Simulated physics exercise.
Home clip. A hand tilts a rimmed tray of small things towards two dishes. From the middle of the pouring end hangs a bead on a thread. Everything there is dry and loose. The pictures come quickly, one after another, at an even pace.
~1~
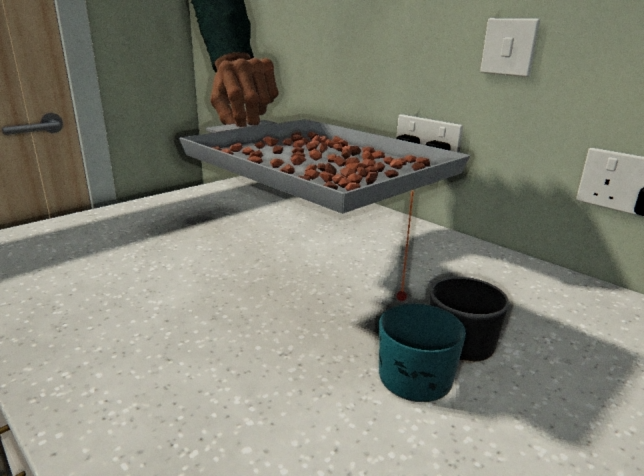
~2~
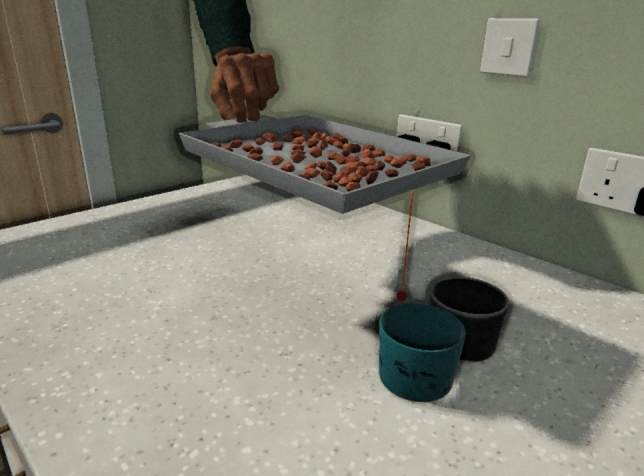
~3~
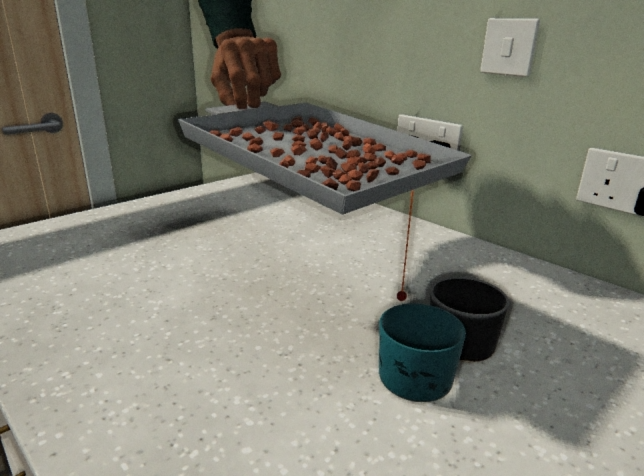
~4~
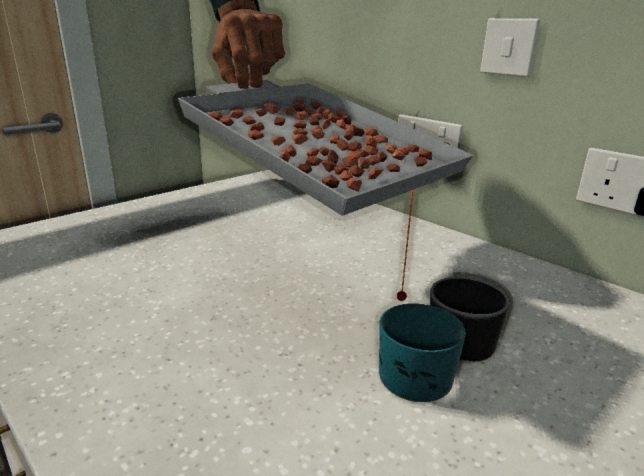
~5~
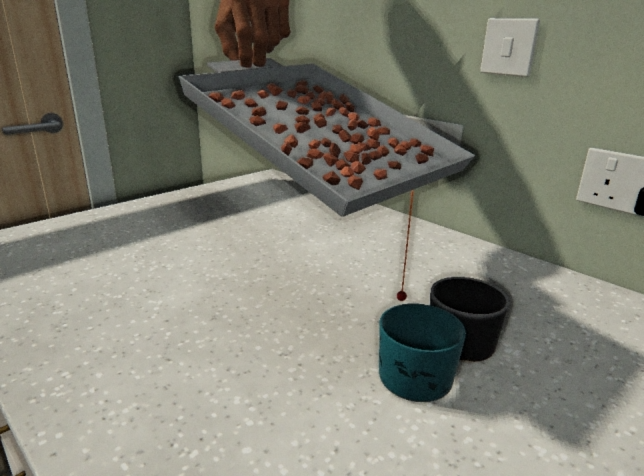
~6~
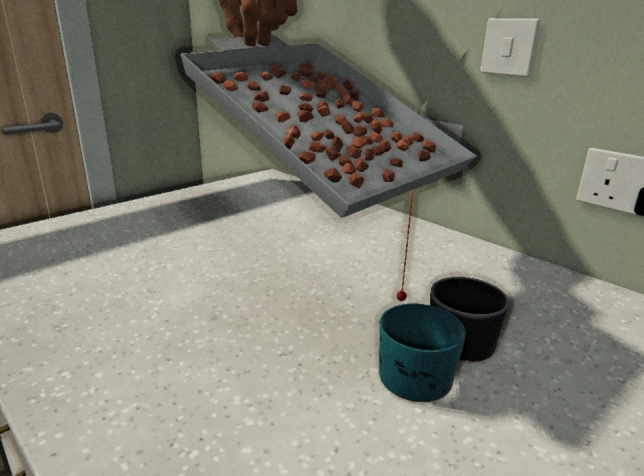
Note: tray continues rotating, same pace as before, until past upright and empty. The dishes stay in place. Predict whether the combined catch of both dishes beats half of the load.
More of the load is lost than caught.
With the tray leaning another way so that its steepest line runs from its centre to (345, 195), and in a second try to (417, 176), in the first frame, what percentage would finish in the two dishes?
Shares: About 0 in a hundred, then about 80 in a hundred.
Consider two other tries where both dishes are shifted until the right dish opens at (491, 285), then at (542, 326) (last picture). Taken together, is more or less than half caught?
Short of half and then Short of half.
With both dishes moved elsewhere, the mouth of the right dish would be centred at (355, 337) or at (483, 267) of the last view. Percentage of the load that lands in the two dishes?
In order: 20 percent and 0 percent.
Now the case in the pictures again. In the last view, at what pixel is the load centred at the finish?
Roughly pixel (427, 400).
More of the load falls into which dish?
It's the left of the two that is fuller.
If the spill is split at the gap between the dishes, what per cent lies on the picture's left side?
Roughly 50 in a hundred.
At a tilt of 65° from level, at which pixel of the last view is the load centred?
In the last view the centre sits at roughly (410, 175).
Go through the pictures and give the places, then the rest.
The first picture shows corners of the pouring end at (343, 191) and (464, 155), level; middle of the load at (334, 158), bits of crushed brick; left dish at (454, 367); right dish at (499, 330); bead on its thread at (402, 296).
The second picture shows corners of the pouring end at (344, 191) and (464, 155), level; middle of the load at (335, 156).
The third picture shows corners of the pouring end at (345, 192) and (465, 155), tipped barely, level across its low end; middle of the load at (335, 150).
The fourth picture shows corners of the pouring end at (346, 195) and (467, 154), tipped a little, level across its low end; middle of the load at (337, 140).
The fifth picture shows corners of the pouring end at (347, 197) and (469, 154), tipped clearly, level across its low end; middle of the load at (339, 130).
The sixth picture shows corners of the pouring end at (348, 199) and (471, 154), tipped clearly, level across its low end; middle of the load at (342, 120), a small part on the move; left dish at (454, 367); right dish at (499, 330).
Soon after the last picture, tray tipped steeply; nearly all on the tray; a stray few in the air.
A little later, tray tipped past a quarter turn; about half on the tray; a small part in the left dish; a stray few in the right dish; about a third outside both; a small part in the air.
Later still, tray tipped past a quarter turn; about a quarter in the left dish; a small part in the right dish; about two thirds outside both.
At rest, tray tipped past a quarter turn; about a quarter in the left dish; a small part in the right dish; about two thirds outside both.
